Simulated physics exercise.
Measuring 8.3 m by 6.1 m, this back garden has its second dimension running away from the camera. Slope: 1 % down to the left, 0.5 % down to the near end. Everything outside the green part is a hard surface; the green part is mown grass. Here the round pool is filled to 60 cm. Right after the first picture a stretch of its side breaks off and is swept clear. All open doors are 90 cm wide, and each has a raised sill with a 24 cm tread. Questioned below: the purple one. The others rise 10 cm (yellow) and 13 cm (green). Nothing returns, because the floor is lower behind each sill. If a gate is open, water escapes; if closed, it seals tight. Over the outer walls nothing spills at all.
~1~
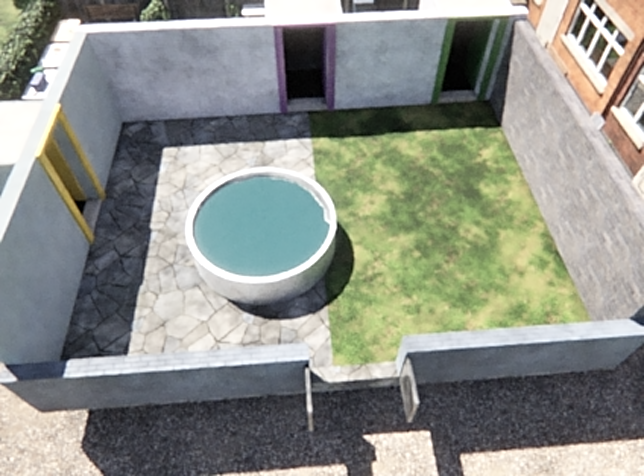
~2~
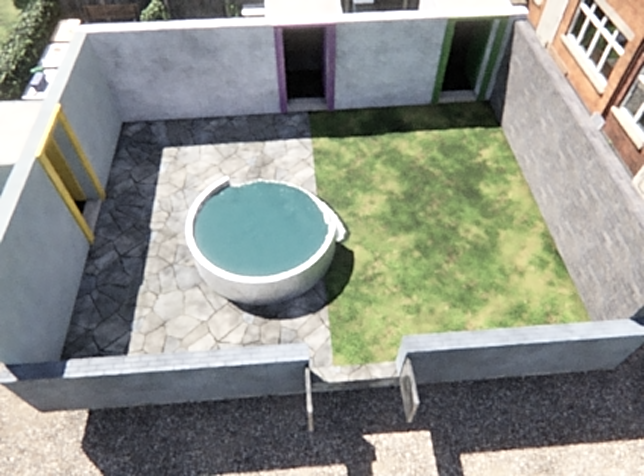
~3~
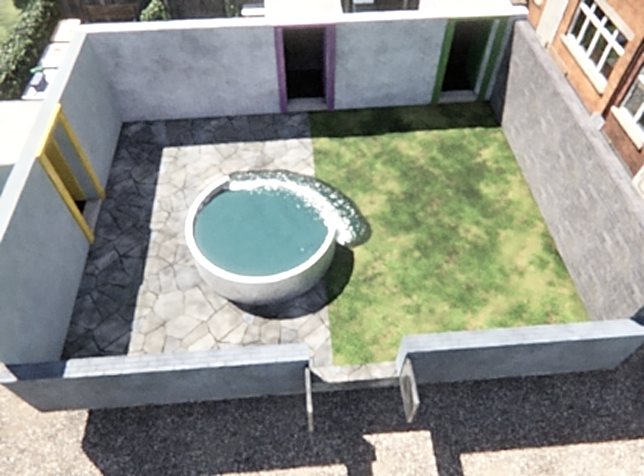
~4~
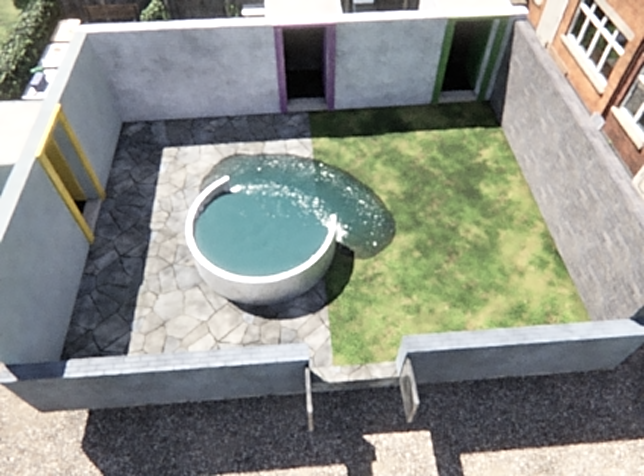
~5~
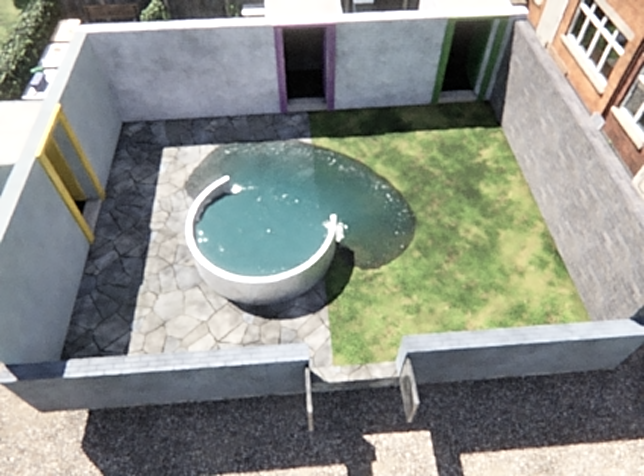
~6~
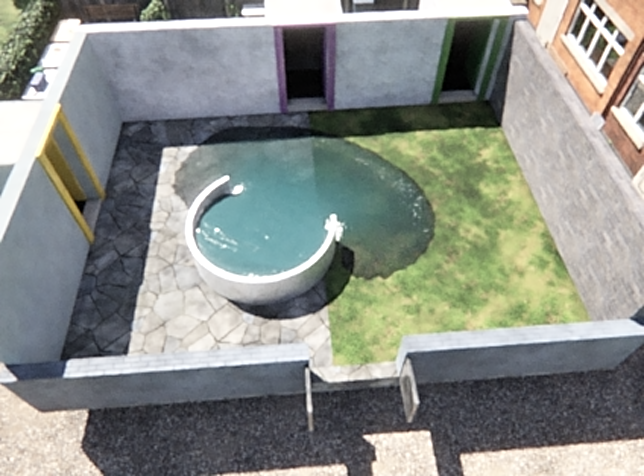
A walled back garden, seen from high above at an angle, holds a round pale-walled pool of blue-green water between grey stone paving on the left and mown grass on the right. A yellow-framed door stands in the left wall, with purple and green ones in the far wall. As the view stays still, the pool's far side breaks away and water pours out, spreading over paving and grass.
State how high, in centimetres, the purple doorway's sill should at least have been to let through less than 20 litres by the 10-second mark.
At least some 21 cm.
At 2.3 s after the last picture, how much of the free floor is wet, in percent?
Roughly 50 percent.
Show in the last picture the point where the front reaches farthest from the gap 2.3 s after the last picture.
The tip of the flood lies near (475, 105).
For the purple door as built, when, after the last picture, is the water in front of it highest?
Some 1.6 s, more or less.
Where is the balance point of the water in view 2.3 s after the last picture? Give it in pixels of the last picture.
The water's centre is at about (318, 171).
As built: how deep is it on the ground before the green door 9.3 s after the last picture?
A ruler would read roughly 3.0 cm.
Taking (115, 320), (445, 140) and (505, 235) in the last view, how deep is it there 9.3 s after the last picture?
Going through the spots in order gives 7, 4 and 4 centimetres.
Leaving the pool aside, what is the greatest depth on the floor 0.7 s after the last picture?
About 22 cm.
Then, 0.7 s after the last picture water covers 35 % of the floor, deepest (22 cm) near (289, 193); 19 cm at the purple door, 0 litres in over its 17 cm sill.
Then, 2.3 s after the last picture water covers 50 % of the floor; 22 cm at the purple door, 41 litres in over its 17 cm sill.
Then, 9.3 s after the last picture water covers 100 % of the floor, deepest (12 cm) near (53, 388); 4 cm at the purple door, 48 litres in over its 17 cm sill.
At the purple door as built, the water peaked near 28 cm, 1.5 s after the last picture.
With a sill of 17 cm, 48 litres would have come in within the 10 s; with 23 cm, 10 litres. So under 20 litres takes about 21 cm.
